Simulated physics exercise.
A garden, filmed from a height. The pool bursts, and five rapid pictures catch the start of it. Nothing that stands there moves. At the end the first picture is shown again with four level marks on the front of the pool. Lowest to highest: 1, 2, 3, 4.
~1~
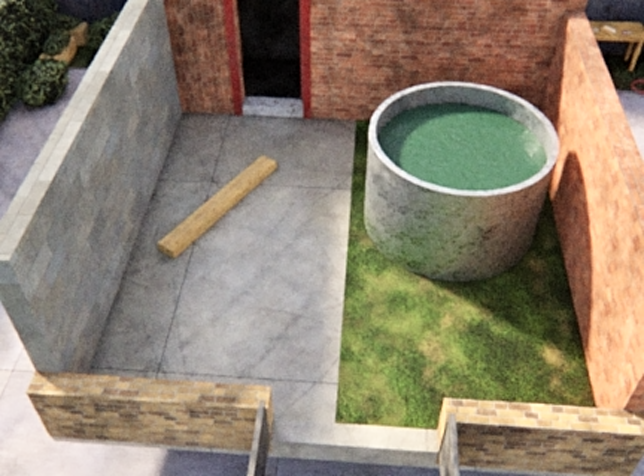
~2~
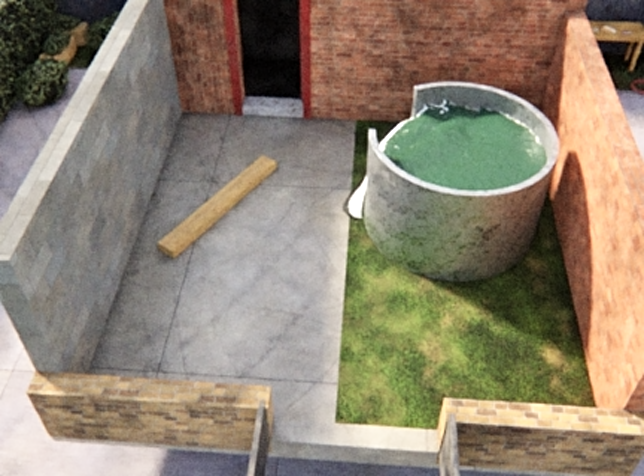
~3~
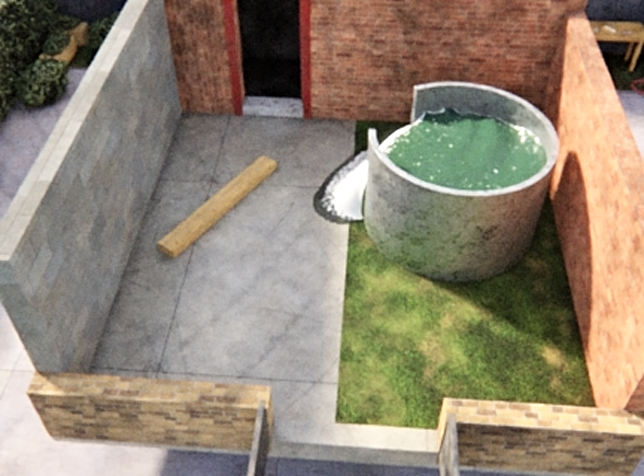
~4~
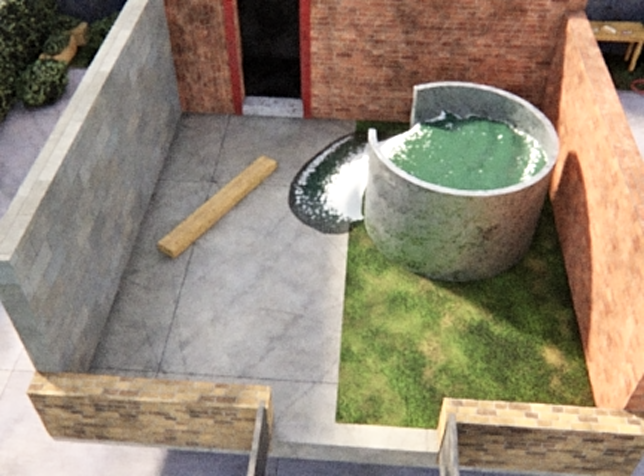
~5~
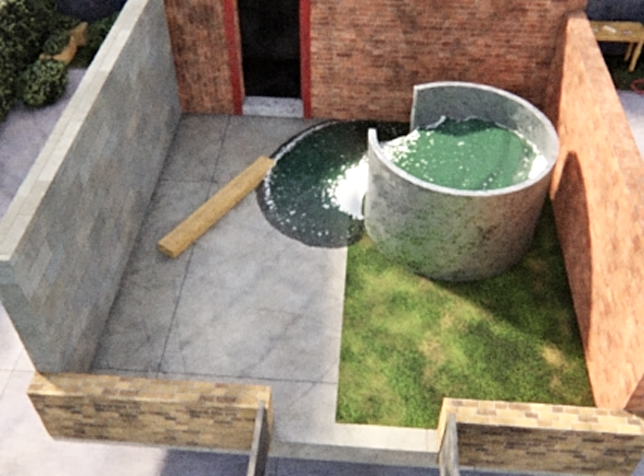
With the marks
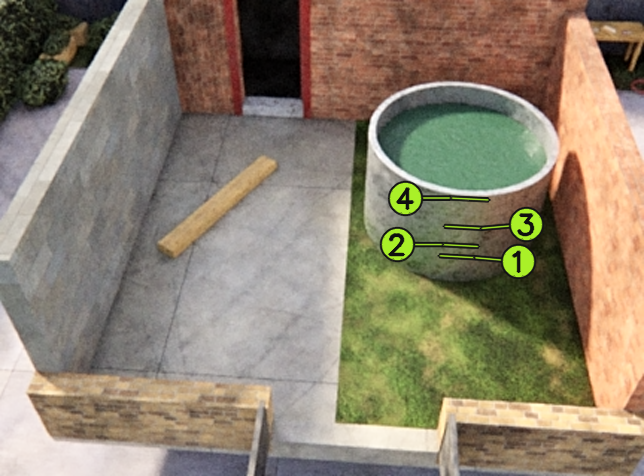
Green water pouring from a gap in a round grey tank and spreading left across courtyard paving to a wooden beam.
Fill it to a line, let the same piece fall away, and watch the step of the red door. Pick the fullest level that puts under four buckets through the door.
I would pick line 2.
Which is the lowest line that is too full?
It is 3.
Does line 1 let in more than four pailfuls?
No.
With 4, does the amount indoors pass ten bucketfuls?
Yes, it does.
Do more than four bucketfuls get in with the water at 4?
Yes, it does.
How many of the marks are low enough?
Two.
On the marked copy, 1 at (457, 256); 2 at (459, 245); 3 at (463, 227); 4 at (469, 198); from the bottom up 1, 2, 3, 4.
Choosing 1, nothing gets over.
Choosing 2, a bucket or two gets in.
Choosing 3, about 10 bucketfuls get in.
Choosing 4, dozens of bucketfuls pour in.
